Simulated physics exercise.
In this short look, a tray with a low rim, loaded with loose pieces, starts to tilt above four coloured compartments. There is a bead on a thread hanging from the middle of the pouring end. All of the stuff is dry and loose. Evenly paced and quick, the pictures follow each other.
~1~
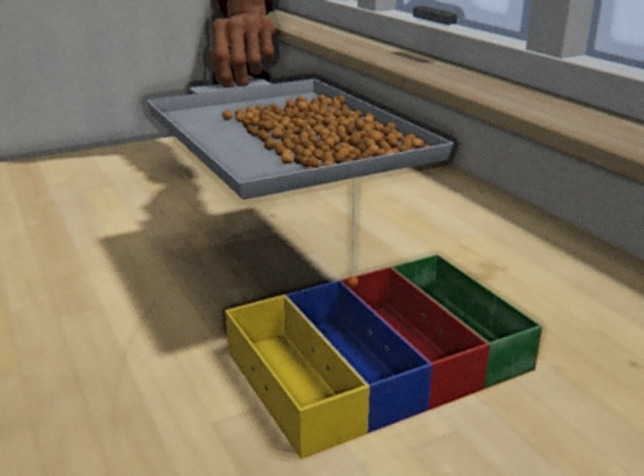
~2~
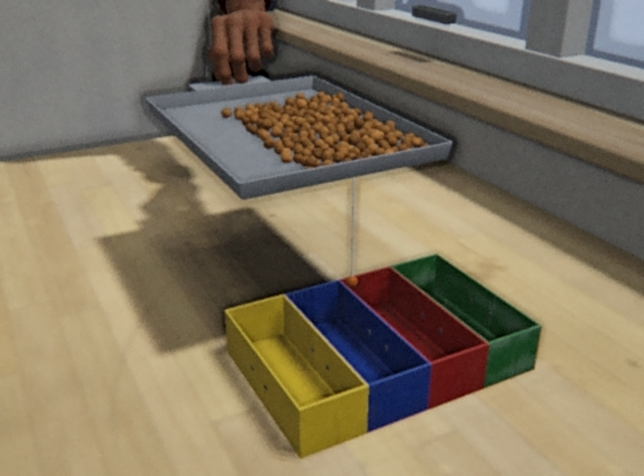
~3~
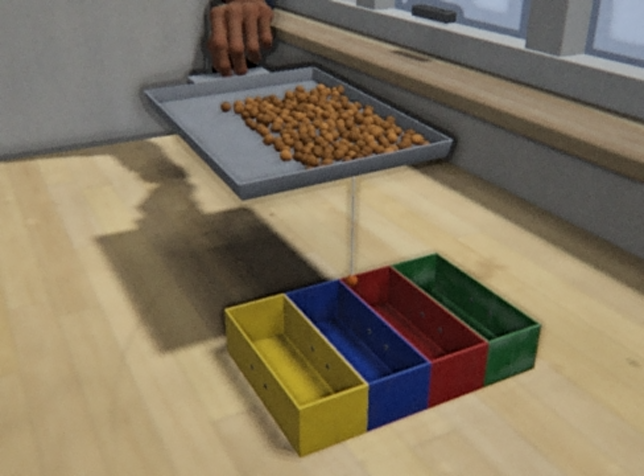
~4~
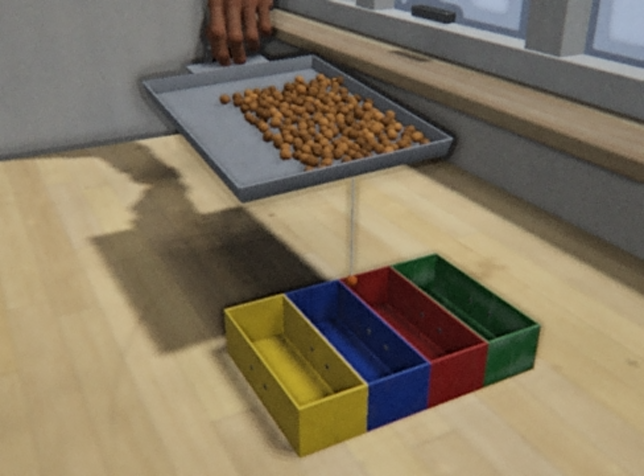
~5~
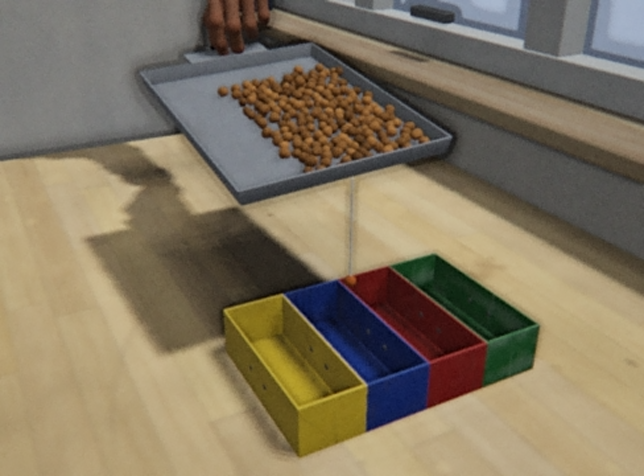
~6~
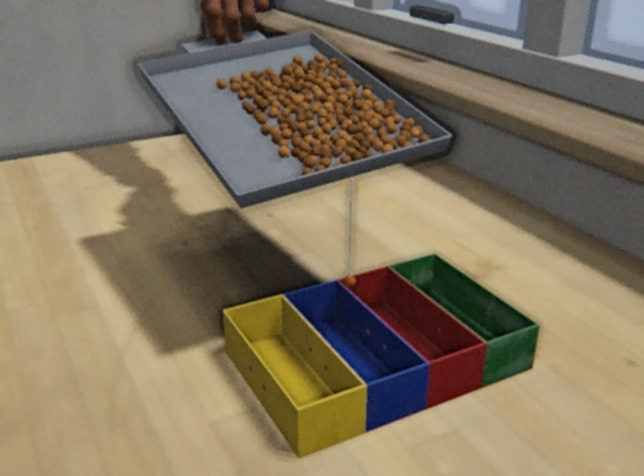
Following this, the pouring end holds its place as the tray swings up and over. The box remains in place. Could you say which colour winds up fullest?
The yellow cell winds up fullest.
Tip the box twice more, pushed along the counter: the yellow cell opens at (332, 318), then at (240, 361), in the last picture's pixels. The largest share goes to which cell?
Placing A: The yellow one / placing B: The blue one.
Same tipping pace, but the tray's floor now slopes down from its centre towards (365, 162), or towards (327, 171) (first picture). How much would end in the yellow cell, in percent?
The first gives 0 %, the second 20 %.
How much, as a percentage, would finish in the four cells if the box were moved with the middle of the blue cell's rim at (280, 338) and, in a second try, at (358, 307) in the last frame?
First case 100 in a hundred, second case 70 in a hundred.
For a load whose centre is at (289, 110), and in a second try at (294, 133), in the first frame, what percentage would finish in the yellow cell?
Roughly 60 per cent, then roughly 50 per cent.
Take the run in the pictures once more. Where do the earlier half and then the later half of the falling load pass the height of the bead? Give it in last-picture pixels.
First around (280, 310), afterwards around (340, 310).
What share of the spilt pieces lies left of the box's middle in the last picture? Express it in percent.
Near 90 in a hundred.
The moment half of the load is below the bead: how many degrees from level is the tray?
Roughly 110°.
Soon, tray tipped steeply; all on the tray.
A while on, tray tipped right over; nearly all on the tray; a stray few in the yellow cell.
Towards the end, tray tipped past a quarter turn; about half in the yellow cell; about a third in the blue cell; a small part in the red cell; a small part falling or outside the box.
Finally, tray tipped past a quarter turn; about half in the yellow cell; about a third in the blue cell; a small part in the red cell; none in the green cell; a small part outside the box.
